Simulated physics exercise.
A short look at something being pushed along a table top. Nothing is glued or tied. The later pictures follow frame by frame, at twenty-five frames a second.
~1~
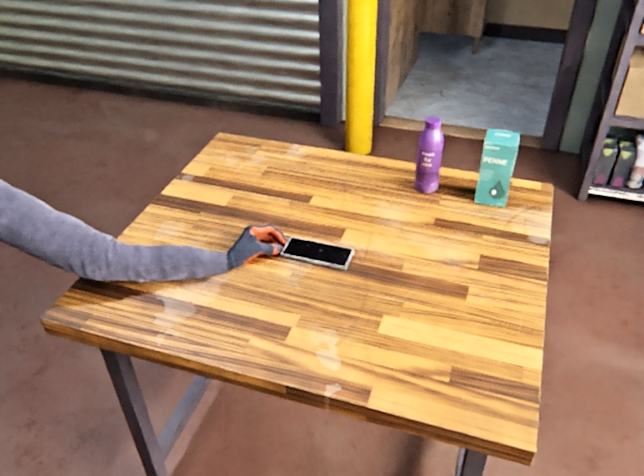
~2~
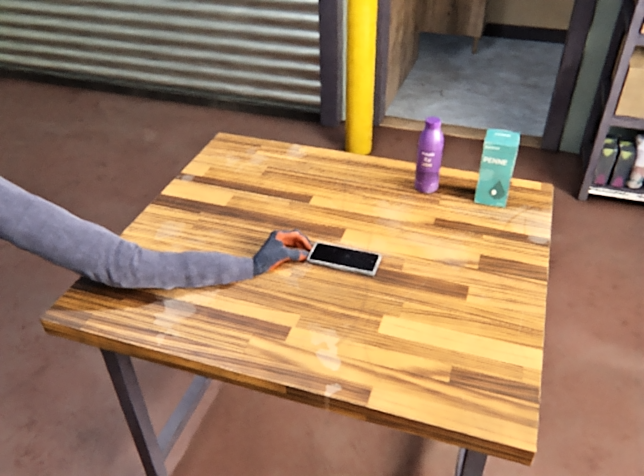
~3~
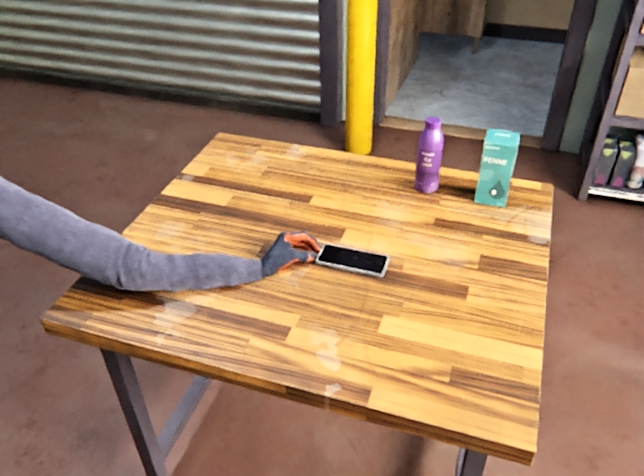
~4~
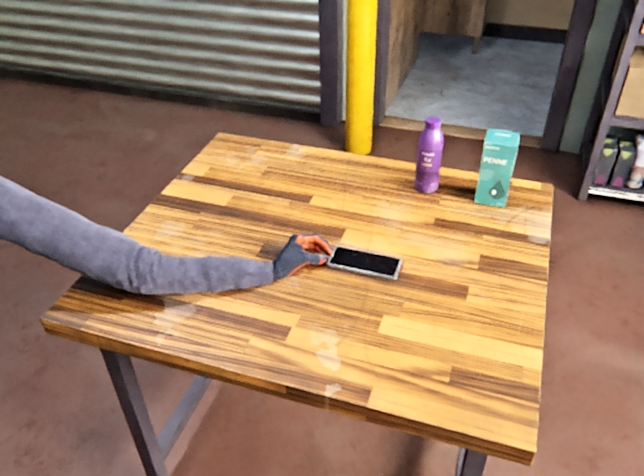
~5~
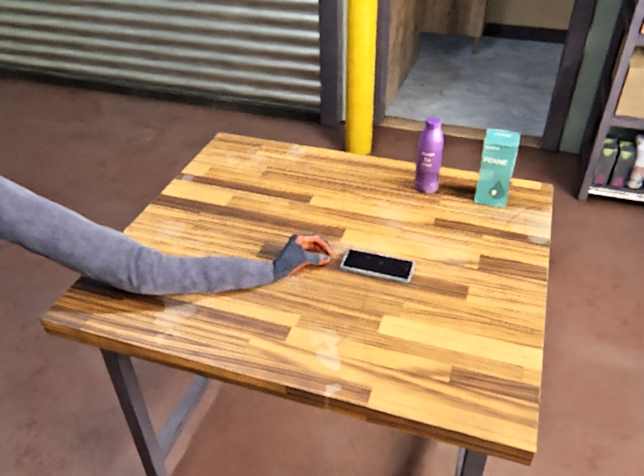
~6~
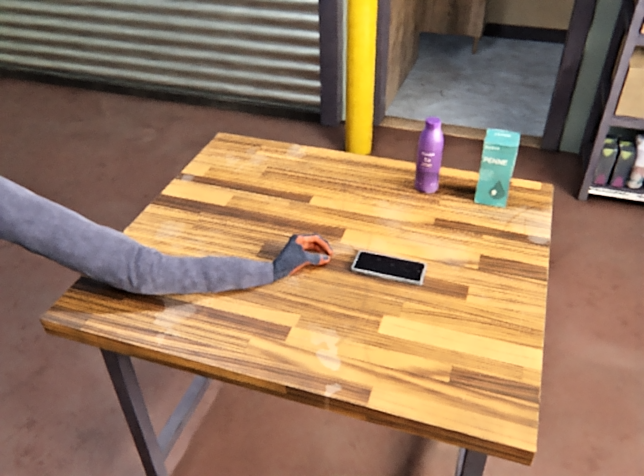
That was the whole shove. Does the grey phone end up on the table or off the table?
The grey phone is still on the table.
Then, 0.10 s past the last view, grey phone displaced about its own width near (410, 272).
Then, 0.20 s past the last view, grey phone displaced about its own width near (419, 274).
Finally, moved from the start, grey phone. Final places as the last picture's camera would see them, grey phone near (420, 274).
